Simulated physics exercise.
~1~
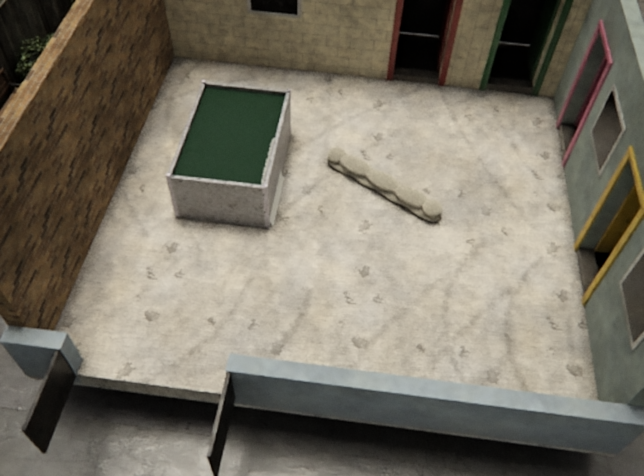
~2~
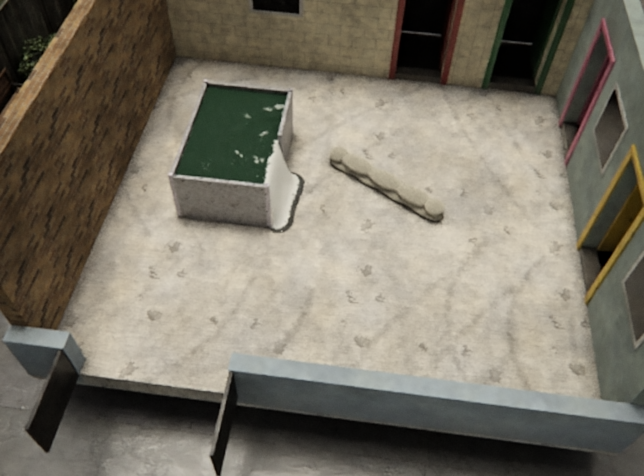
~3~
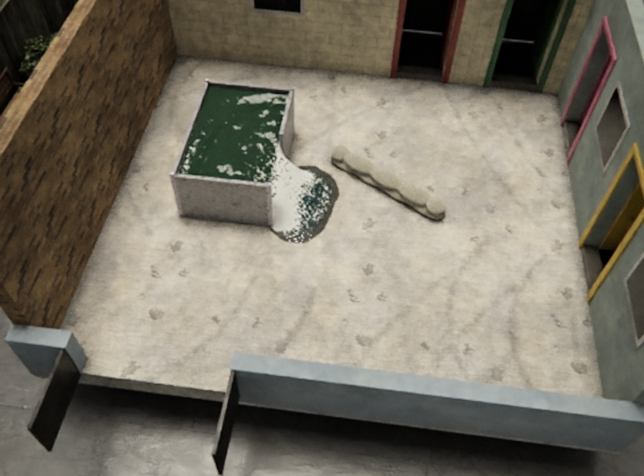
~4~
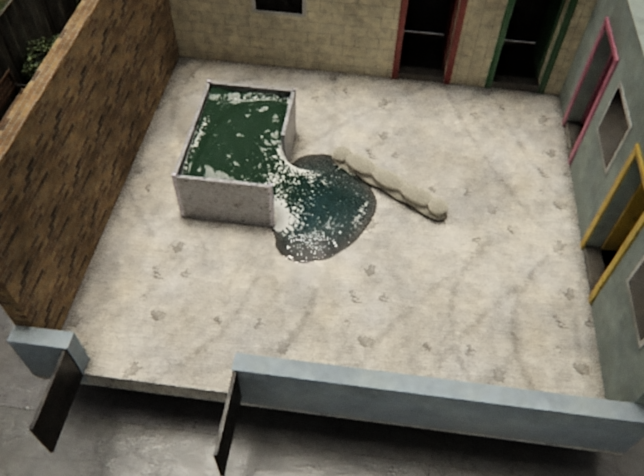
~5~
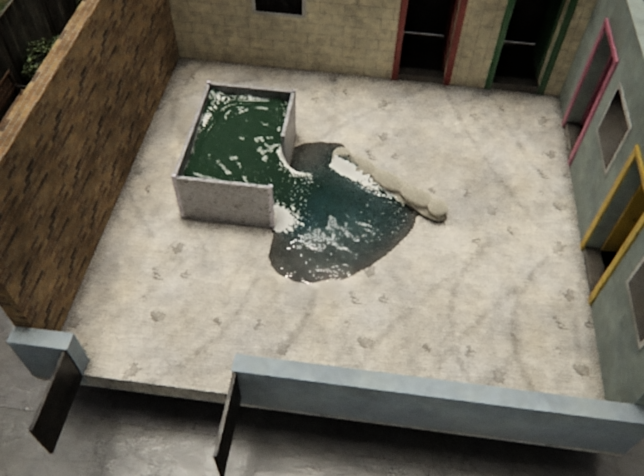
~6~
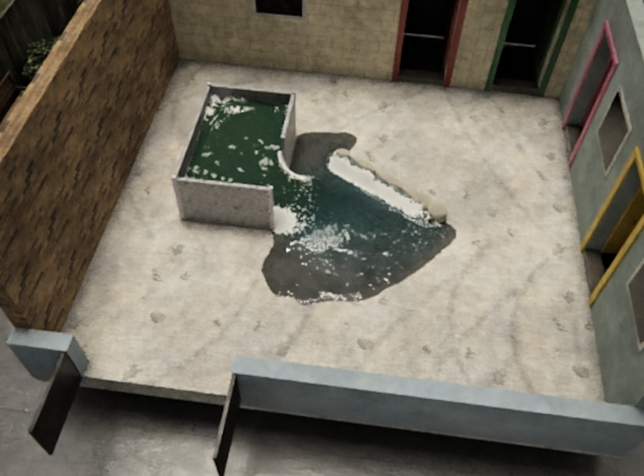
Dark green water pouring from the broken right side of an open tank, spreading across a pale walled yard and along sandbags.
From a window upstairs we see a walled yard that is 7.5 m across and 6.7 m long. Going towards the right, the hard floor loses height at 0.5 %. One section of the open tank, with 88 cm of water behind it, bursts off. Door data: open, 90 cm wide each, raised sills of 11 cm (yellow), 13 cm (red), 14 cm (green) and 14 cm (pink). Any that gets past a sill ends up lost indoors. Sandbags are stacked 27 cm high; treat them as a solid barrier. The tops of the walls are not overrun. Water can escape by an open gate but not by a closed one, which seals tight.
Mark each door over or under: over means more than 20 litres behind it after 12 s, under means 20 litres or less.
Yellow door over, red door under, green door under, pink door under.
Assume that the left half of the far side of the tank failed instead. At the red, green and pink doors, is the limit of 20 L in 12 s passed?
Then: Red not over, green under, pink below.
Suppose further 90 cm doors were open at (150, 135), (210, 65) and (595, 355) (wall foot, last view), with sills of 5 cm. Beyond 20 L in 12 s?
Well, the first is on the low side, the second is on the low side, and the third is on the high side.
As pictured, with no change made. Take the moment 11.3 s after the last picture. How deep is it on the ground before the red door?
5.5 cm or so.
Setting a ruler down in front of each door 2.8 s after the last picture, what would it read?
In centimetres - yellow: 18, red: 1, green: 0, pink: 1.
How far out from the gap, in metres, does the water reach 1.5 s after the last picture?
Some 5.8 metres from the gap.
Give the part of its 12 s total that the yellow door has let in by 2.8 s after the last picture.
Share by then: ~ 60 %.
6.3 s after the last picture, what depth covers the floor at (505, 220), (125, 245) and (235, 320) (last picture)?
Depths in turn: Roughly 5, 1 and 4 centimetres.
Then, 0.7 s after the last picture water covers 30 % of the floor and is deepest (44 cm) near (283, 210); yellow door 14 cm at the sill, 0 L in, red door not reached, green door not reached, pink door not reached.
Then, 1.5 s after the last picture water covers 35 % of the floor and is deepest (60 cm) near (598, 427); yellow door 22 cm at the sill, 38 L in, red door not reached, green door not reached, pink door not reached.
Then, 2.8 s after the last picture water covers 40 % of the floor and is deepest (31 cm) near (498, 353); yellow door 18 cm at the sill, 83 L in, red door 1 cm at the sill, 0 L in, green door not reached, pink door 1 cm at the sill, 0 L in.
Then, 6.3 s after the last picture water covers 75 % of the floor and is deepest (15 cm) near (587, 354); yellow door 14 cm at the sill, 134 L in, red door 10 cm at the sill, 0 L in, green door 14 cm at the sill, 0 L in, pink door 6 cm at the sill, 0 L in.
Then, 11.3 s after the last picture water covers 95 % of the floor and is deepest (10 cm) near (162, 100); yellow door 7 cm at the sill, 139 L in, red door 6 cm at the sill, 0 L in, green door 8 cm at the sill, 1 L in, pink door 9 cm at the sill, 0 L in.
